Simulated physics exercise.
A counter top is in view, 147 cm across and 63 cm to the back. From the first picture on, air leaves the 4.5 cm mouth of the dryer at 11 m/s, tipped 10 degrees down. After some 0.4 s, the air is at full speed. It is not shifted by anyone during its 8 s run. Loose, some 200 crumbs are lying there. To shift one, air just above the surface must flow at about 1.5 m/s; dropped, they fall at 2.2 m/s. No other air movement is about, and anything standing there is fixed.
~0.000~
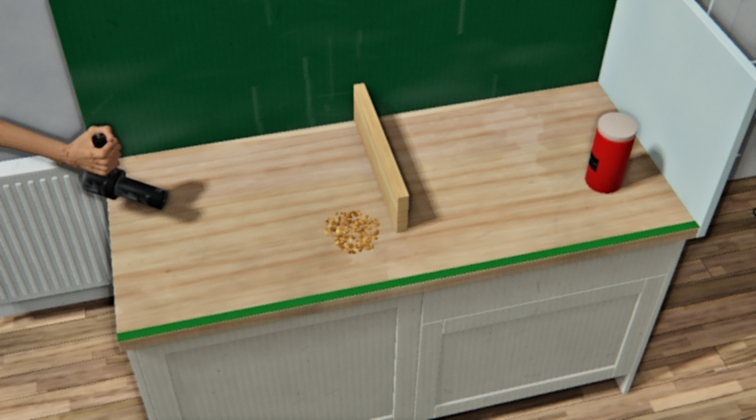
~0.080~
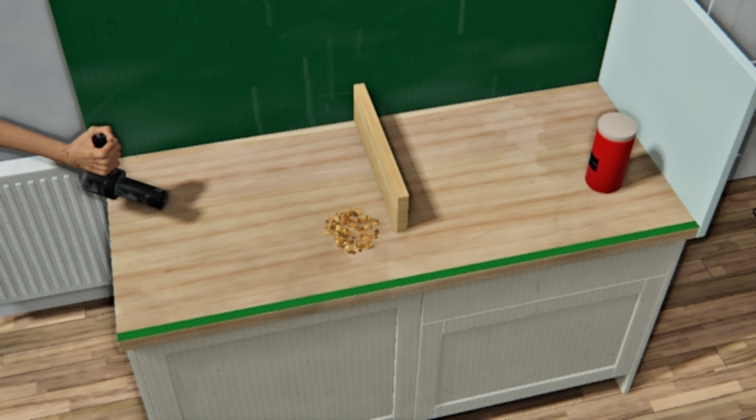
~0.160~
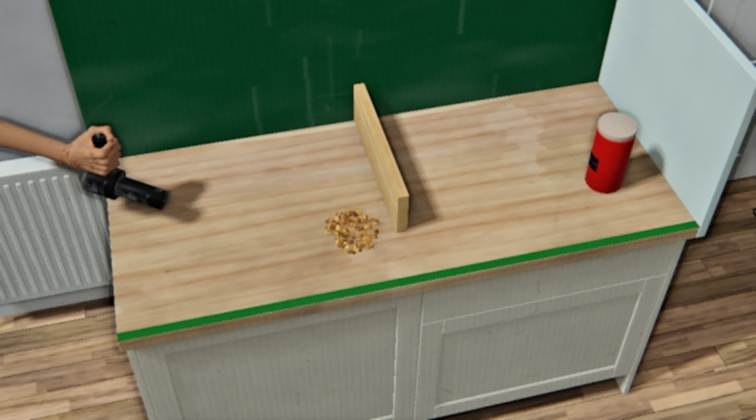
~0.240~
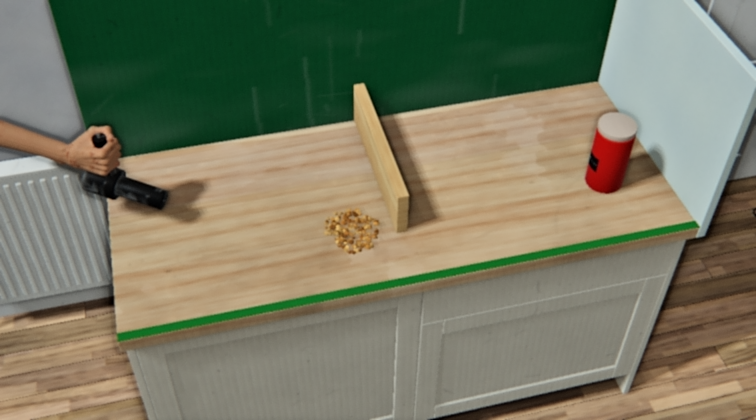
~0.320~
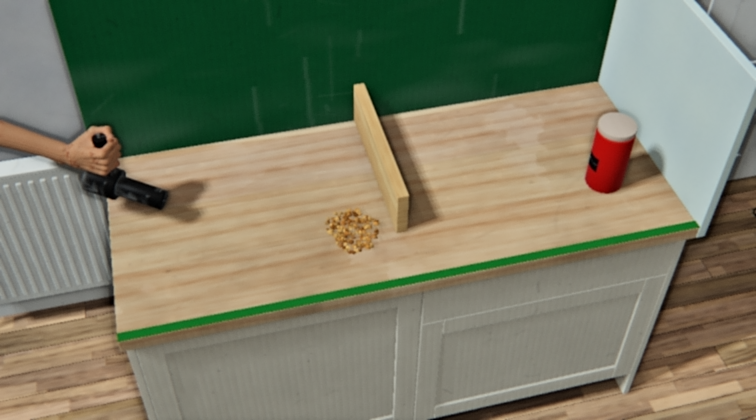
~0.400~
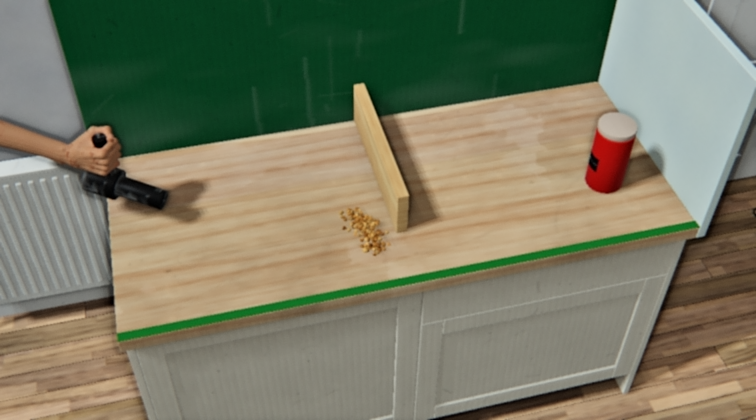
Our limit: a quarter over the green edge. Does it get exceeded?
I'm expecting the count past that edge to surpass a quarter.
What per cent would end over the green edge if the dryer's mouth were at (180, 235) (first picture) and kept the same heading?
You'd be looking at something like 5 in a hundred.
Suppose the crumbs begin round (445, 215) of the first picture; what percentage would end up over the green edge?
Then roughly 2 percent would end up there.
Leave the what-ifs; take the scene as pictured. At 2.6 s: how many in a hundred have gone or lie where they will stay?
Close to 60 % of them.
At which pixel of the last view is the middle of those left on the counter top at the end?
Their middle sits at about (379, 205) in the last picture.
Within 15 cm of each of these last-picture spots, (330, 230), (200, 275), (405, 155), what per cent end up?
Taking the spots one by one, around 10 %, 0 % and 15 %.
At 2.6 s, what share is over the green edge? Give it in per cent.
I'd put it close to 50 per cent.
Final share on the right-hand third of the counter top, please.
I'd estimate around 10 per cent.
After 1.6 s the count stands so, 47 % are over the green edge; the middle of those still in play is near (382, 216).
After 2.6 s the count stands so, 53 % are over the green edge; the middle of those still in play is near (382, 215).
After 4.4 s the count stands so, 56 % are over the green edge; the middle of those still in play is near (381, 210).
After 8.0 s, at the end, 58 % are over the green edge; the middle of those still in play is near (379, 205).
